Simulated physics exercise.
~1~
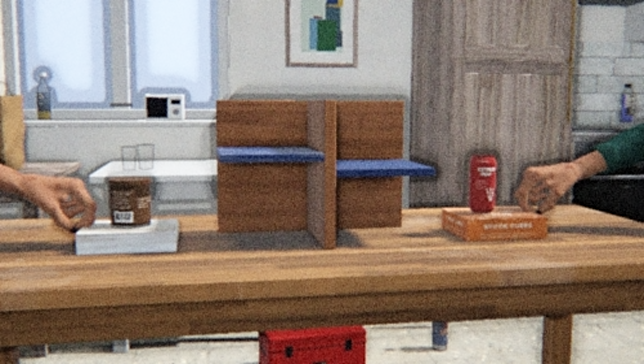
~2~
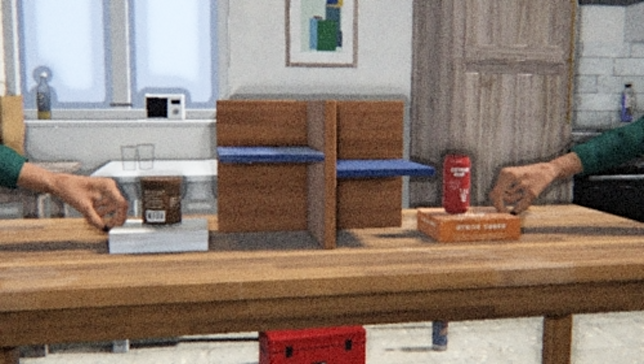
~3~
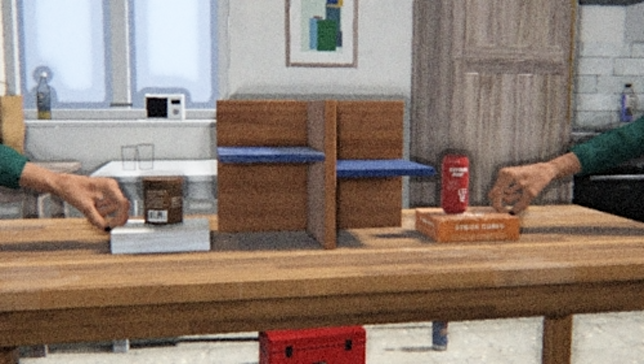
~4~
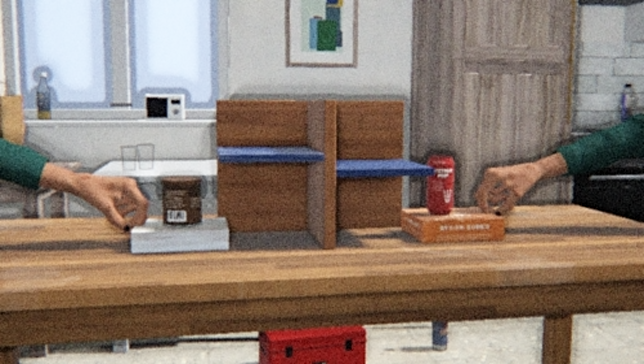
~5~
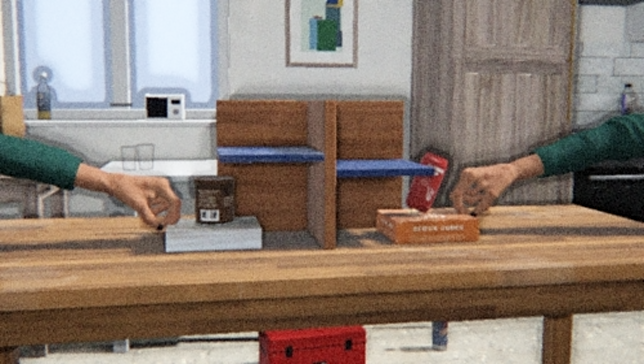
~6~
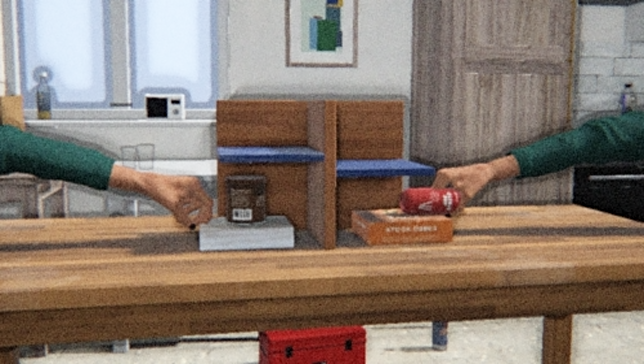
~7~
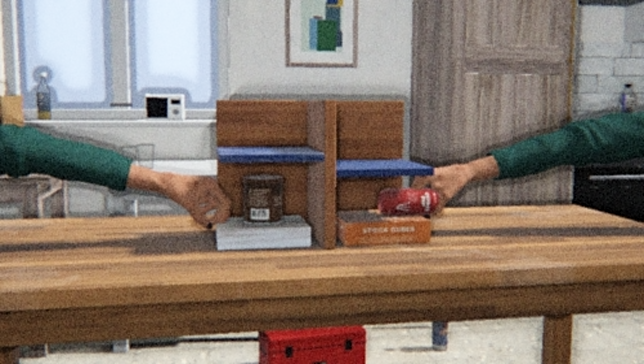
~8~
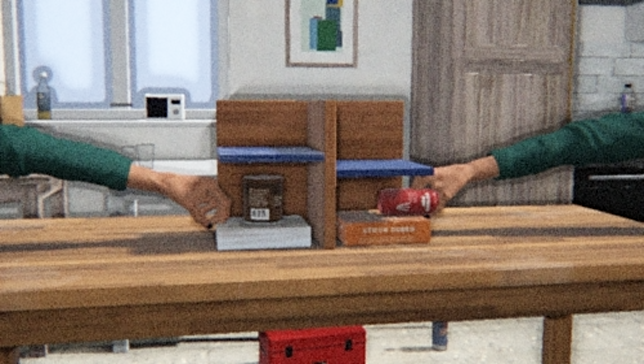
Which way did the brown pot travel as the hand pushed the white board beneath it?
The brown pot moved to the right, riding on the white board until it was under the shelf.
On a wooden kitchen table, two hands pushed a white board carrying a brown pot and an orange packet carrying a red can towards a shelf; the can tipped onto its side against it, while the pot rode in underneath untouched.
